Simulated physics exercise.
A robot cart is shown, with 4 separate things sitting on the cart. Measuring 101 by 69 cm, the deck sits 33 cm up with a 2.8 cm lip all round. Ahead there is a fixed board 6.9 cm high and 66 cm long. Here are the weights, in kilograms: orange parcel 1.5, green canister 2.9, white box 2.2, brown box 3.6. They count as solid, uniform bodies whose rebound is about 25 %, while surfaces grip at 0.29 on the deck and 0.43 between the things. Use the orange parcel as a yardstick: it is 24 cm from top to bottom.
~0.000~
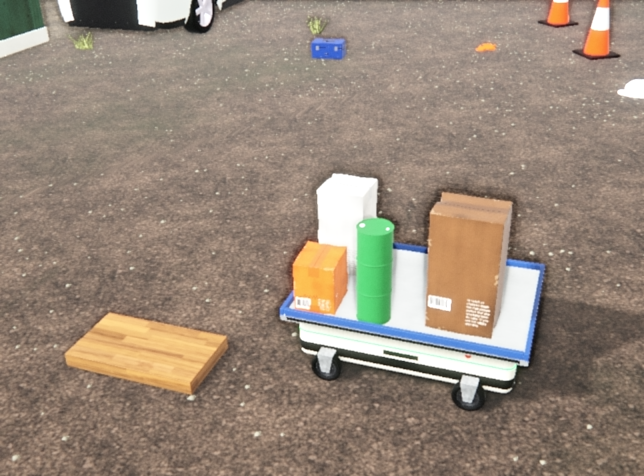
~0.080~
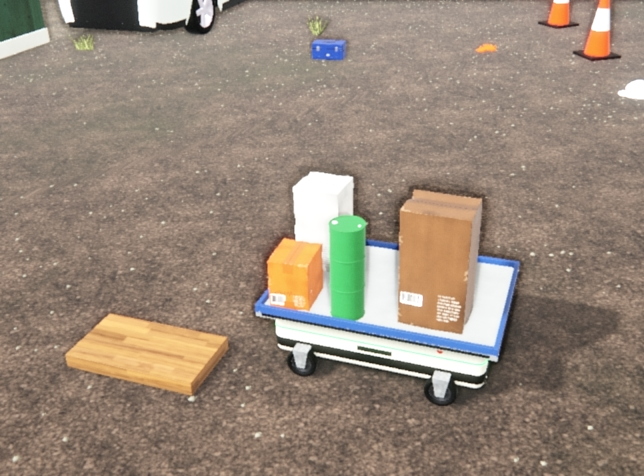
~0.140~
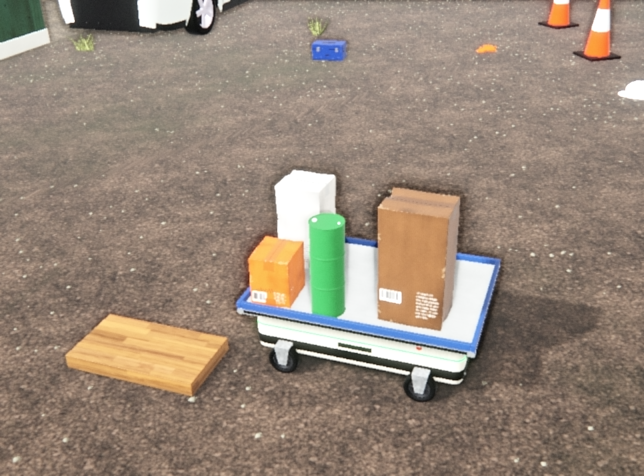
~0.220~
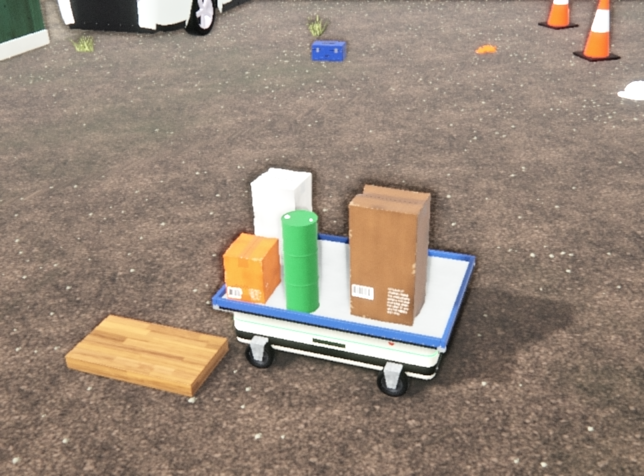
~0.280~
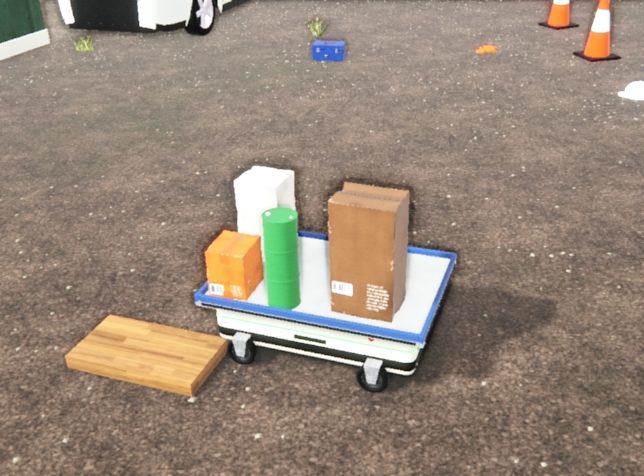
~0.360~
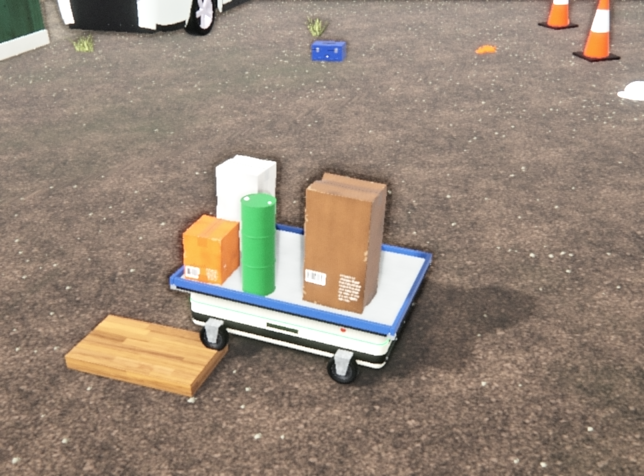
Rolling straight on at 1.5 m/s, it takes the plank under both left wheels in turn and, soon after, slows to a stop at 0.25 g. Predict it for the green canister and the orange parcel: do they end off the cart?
Green canister - still on, orange parcel - still on.
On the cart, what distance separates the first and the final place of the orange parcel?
The shift is close to 34 cm.
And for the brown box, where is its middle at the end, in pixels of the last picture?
Its middle settles close to pixel (18, 185).
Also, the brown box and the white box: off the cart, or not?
Final state - brown box: Inside the limits; white box: Beyond the limits.
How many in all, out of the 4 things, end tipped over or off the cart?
Count: 4.
By 0.66 s, cart 99 cm along; orange parcel tilted 43° near (147, 215); green canister tilted 29° near (198, 227); white box tilted 41°.
By 1.06 s, cart 159 cm along; white box now off the cart; green canister on its side near (133, 217); orange parcel on its side near (76, 212).
By 1.36 s, cart 204 cm along; orange parcel on its side near (18, 198); green canister on its side near (58, 209); brown box tilted 62°.
By 2.06 s, cart 253 cm along, stopped; orange parcel on its side; green canister on its side; brown box tilted 62°.
When it is over (3.6 s), off the cart, white box; lying over on the cart, orange parcel, green canister and brown box.
